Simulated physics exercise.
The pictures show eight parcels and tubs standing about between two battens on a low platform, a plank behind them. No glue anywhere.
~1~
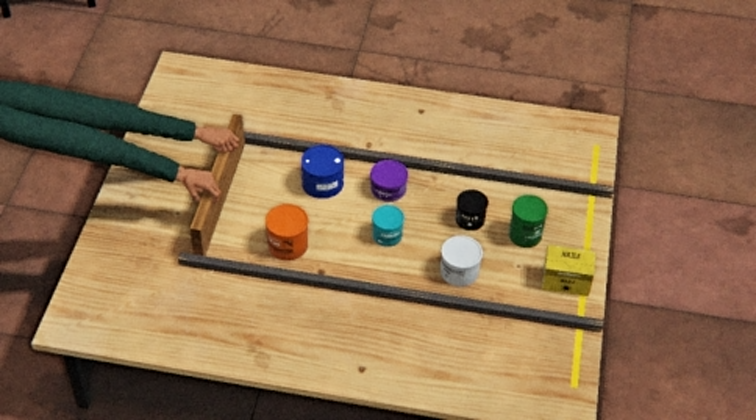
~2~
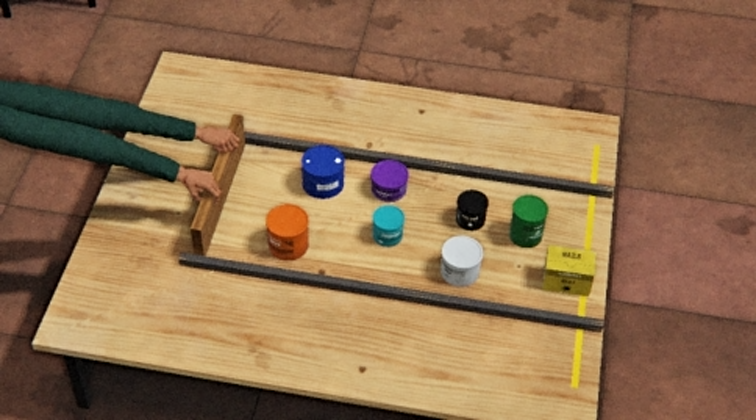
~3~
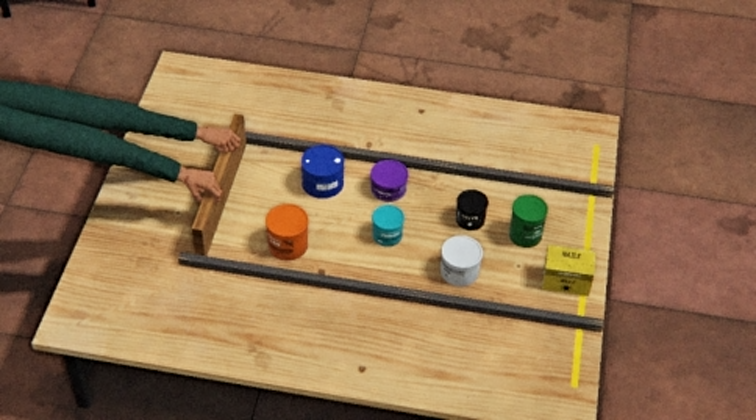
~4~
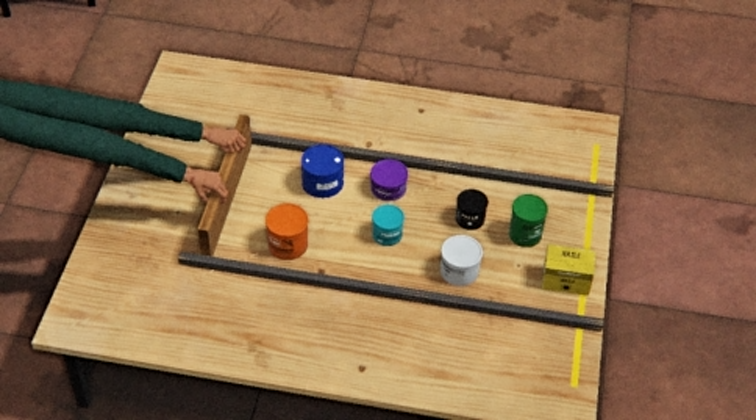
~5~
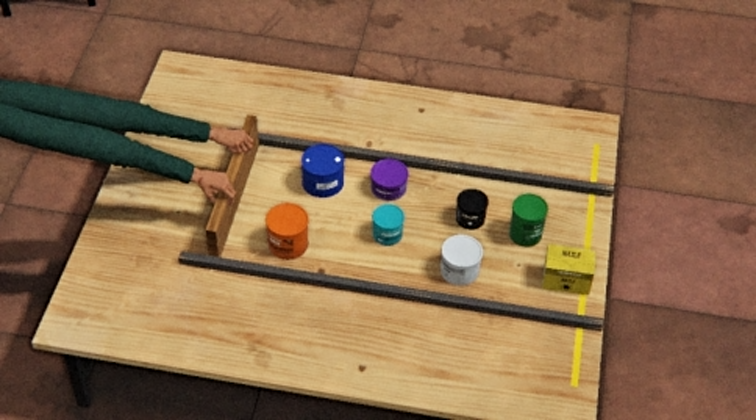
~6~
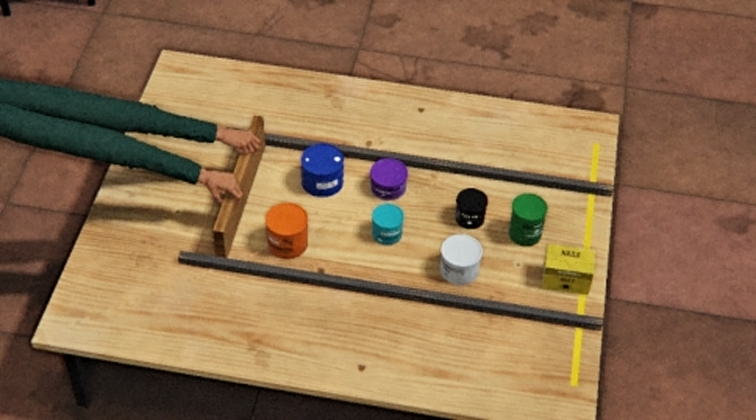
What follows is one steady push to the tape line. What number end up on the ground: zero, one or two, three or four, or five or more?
Outcome: The number that fall off is five or more.
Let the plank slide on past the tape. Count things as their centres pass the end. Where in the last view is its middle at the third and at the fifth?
At (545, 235) for the third, at (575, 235) for the fifth.
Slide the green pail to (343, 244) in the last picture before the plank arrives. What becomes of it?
The green pail tumbles off.
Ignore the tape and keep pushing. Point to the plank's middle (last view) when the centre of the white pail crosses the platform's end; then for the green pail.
Its middle is around (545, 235) and around (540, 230).
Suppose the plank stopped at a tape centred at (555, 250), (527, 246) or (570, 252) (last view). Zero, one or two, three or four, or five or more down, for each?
One after another: Three to four; just one or two; 3 or 4.
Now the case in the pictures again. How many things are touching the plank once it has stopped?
That makes 2.
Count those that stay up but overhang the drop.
Overhanging: 2.
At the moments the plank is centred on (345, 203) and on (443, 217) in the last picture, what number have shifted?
The counts are 3 and 6.
Soon after, none off yet; yellow box at rest near (568, 270); green pail at rest near (528, 220); black pail at rest near (471, 209).
After that, none off yet; yellow box moving near (571, 270); green pail displaced a little near (543, 222); black pail displaced about its own width near (509, 225).
In the end, the number that fall off is five or more; gone, blue canister, purple pail, white pail, black pail, green pail and yellow box.
